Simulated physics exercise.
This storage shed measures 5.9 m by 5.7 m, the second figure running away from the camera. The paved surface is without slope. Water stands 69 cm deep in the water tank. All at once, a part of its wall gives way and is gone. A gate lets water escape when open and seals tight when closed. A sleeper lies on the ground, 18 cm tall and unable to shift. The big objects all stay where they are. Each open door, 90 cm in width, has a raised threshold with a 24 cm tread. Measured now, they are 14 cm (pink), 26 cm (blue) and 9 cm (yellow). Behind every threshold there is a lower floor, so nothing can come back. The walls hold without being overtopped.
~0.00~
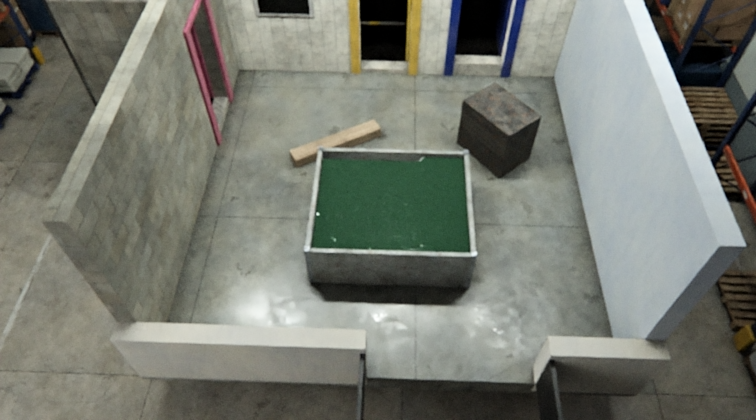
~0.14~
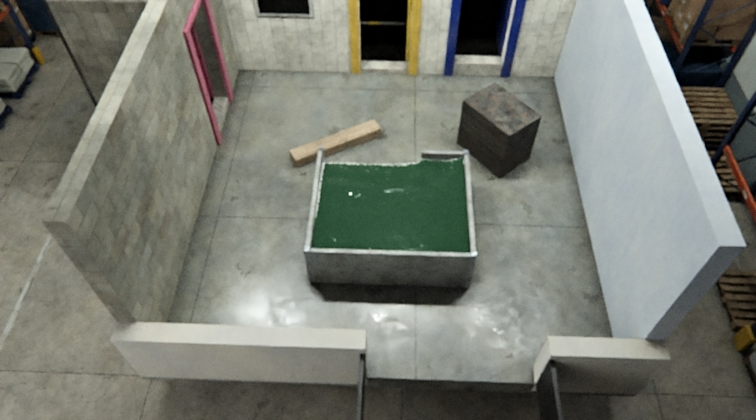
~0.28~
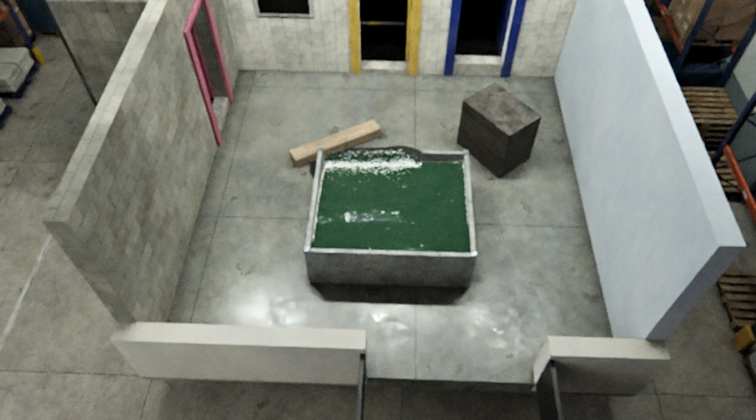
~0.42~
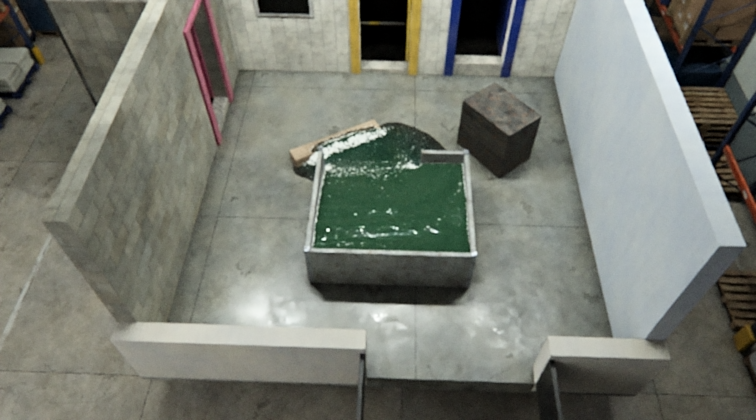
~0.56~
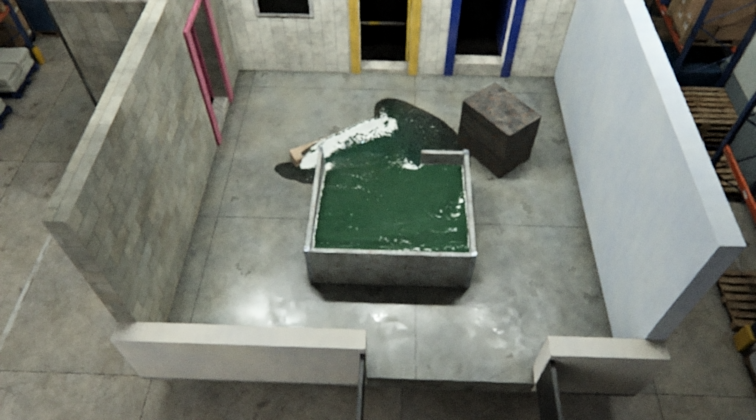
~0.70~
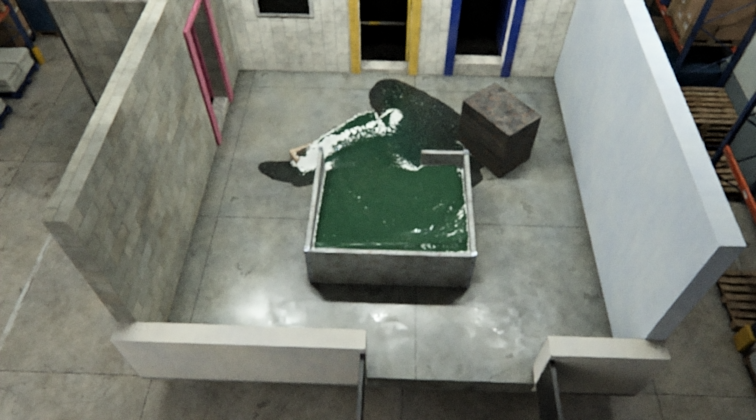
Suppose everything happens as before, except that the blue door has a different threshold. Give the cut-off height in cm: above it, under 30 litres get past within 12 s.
The cut-off is roughly 16 cm.
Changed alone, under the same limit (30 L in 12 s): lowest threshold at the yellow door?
Yellow door, minimum about 20 cm.
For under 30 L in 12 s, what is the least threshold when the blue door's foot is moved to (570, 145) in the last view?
Roughly 7.0 cm, give or take.
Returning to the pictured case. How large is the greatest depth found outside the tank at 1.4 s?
About 47 cm at most.
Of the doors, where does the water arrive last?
Answer: Pink door.
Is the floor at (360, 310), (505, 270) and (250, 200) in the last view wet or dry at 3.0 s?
Spot one bone dry, spot two bone dry, spot three awash.
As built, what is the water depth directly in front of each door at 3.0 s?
Door depths (cm): Pink = 12, blue = 17, yellow = 16.
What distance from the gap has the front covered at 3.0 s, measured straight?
It gets close to 4.2 metres out.
After 1.4 s water covers 35 % of the floor, deepest (47 cm) near (358, 145); 22 cm at the blue door, 0 litres in over its 26 cm threshold.
After 3.0 s water covers 60 % of the floor, deepest (31 cm) near (551, 93); 17 cm at the blue door, 0 litres in over its 26 cm threshold.
After 12.0 s water covers 95 % of the floor, deepest (10 cm) near (564, 210); 6 cm at the blue door, 1 litre in over its 26 cm threshold.
At the blue door as built, the water arrived by 1.2 s and peaked near 25 cm at 1.8 s.
With a threshold of 13.5 cm, 56 litres would have come in within the 12 s; with 18.5 cm, 15 litres. So under 30 litres takes about 16 cm.
